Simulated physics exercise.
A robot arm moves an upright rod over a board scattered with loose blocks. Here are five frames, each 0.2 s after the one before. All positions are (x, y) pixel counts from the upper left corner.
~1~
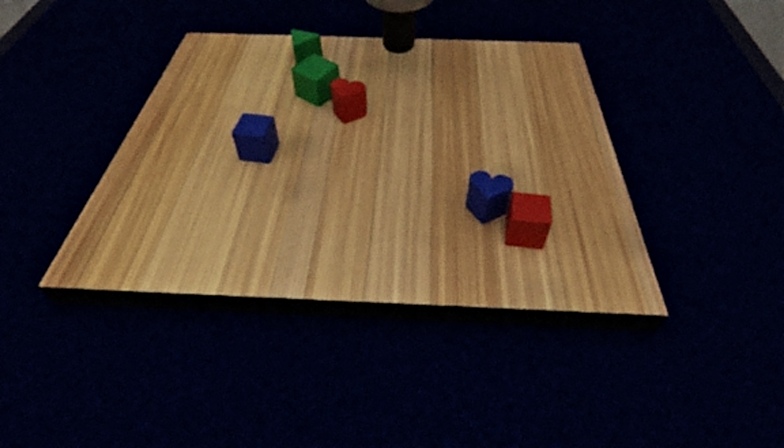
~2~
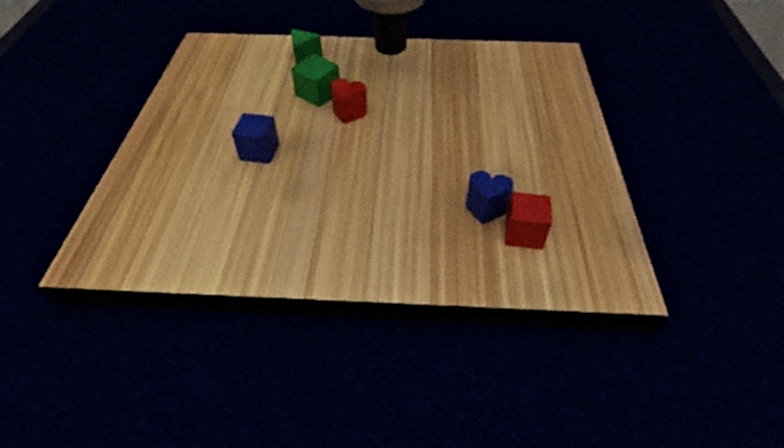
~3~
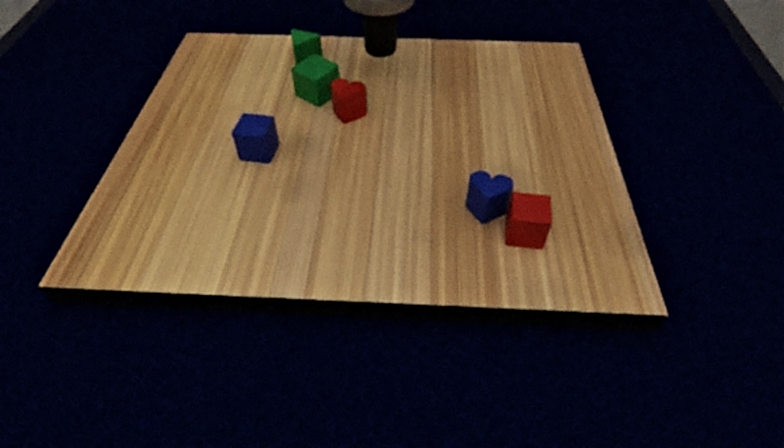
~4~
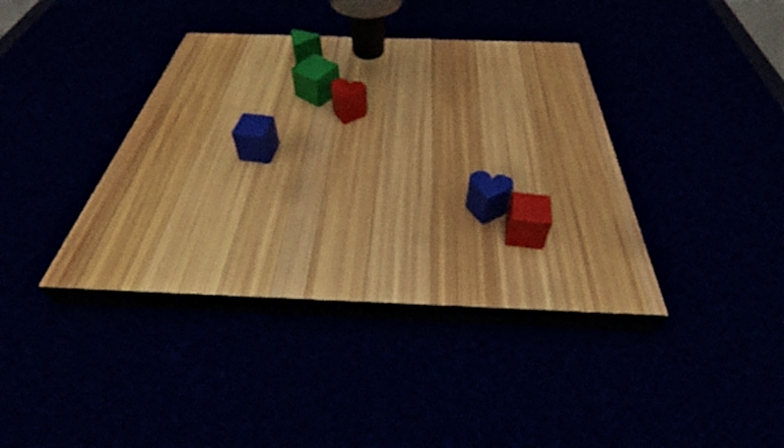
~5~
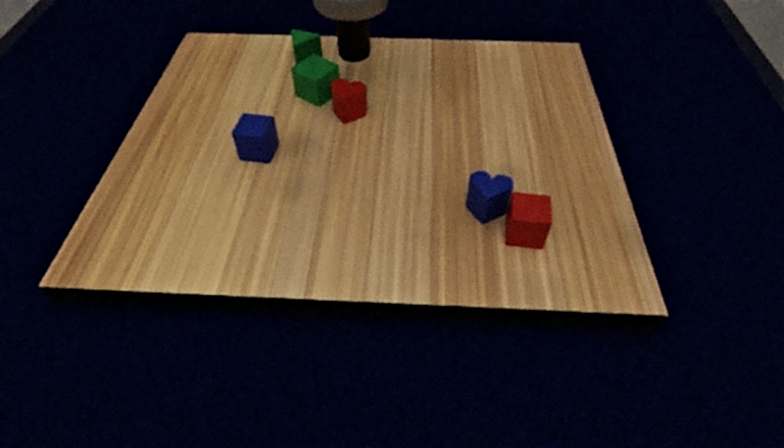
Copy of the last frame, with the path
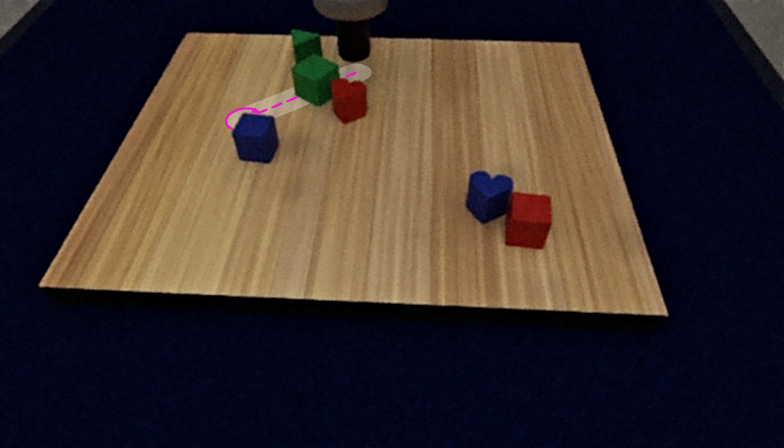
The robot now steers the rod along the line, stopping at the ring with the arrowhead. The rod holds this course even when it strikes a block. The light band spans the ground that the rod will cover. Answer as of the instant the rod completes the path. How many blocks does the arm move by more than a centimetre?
2 blocks.
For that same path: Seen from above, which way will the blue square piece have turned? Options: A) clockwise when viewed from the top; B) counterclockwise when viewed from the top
I'll go with B - counterclockwise when viewed from the top.
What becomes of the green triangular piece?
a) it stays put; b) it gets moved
(a)
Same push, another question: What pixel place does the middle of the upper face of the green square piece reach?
Pixel (215, 116).
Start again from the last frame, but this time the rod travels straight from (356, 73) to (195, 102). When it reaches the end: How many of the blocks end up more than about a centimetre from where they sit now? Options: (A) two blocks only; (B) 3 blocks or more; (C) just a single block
Choice C: Just a single block.
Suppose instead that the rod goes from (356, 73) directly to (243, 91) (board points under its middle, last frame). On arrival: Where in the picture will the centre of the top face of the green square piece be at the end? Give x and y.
I'd expect the centre of its top face to be at (297, 75).
Drawn move, straight from (356, 73) to (244, 119).
What follows on the original path. One third of the way, rod at (318, 69); green square piece at (292, 77).
Two thirds of the way, rod at (279, 85); green square piece at (253, 96), turned 20° anticlockwise.
At the end, rod at (239, 101); blue square piece at (245, 134), turned 45° anticlockwise; green triangular piece still; green square piece at (215, 116), turned 40° anticlockwise; red heart still.
